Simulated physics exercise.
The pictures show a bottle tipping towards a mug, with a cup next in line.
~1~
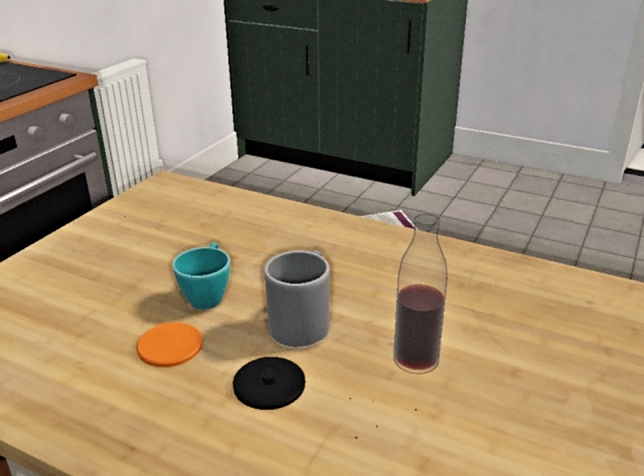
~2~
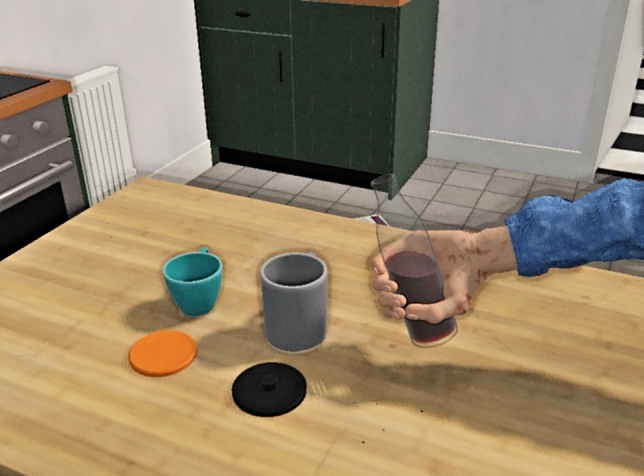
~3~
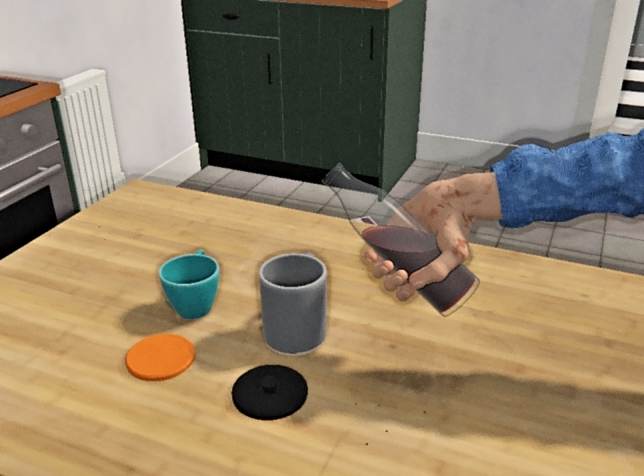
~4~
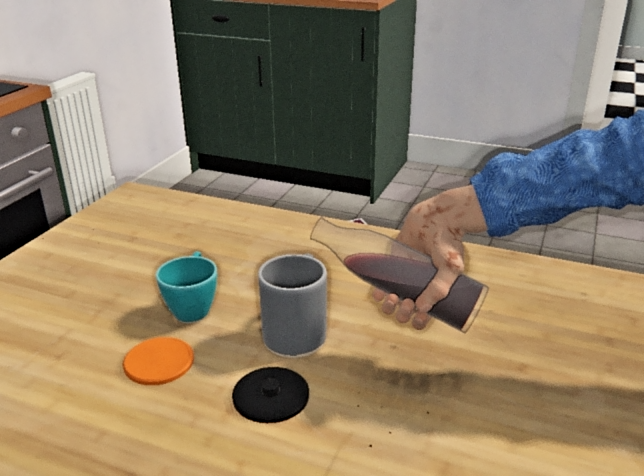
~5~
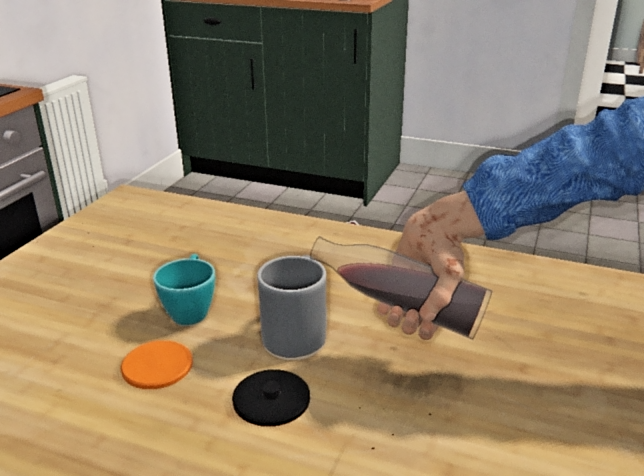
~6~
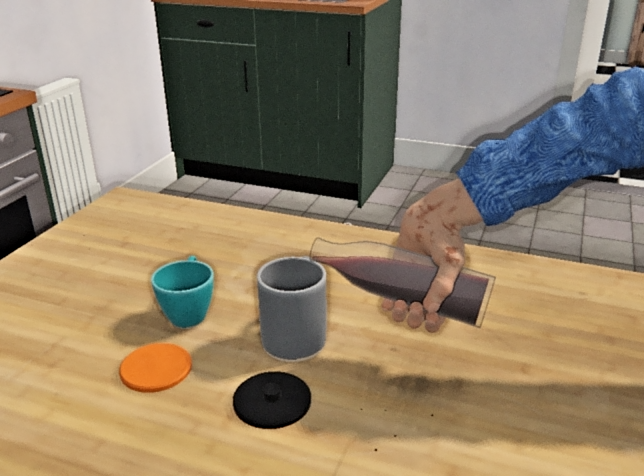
A hand picks up a bottle of dark liquid and tilts it left beside a gray mug.
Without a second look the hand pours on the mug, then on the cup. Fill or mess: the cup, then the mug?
Left, the cup catches it; right, the mug catches it.
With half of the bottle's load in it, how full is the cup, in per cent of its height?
About 65 per cent.
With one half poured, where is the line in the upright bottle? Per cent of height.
Close to 25 %.
Next, the grape juice goes into the mug.
After that, the grape juice goes into the cup.
Finally, the mug has its share inside; the cup has its share inside.
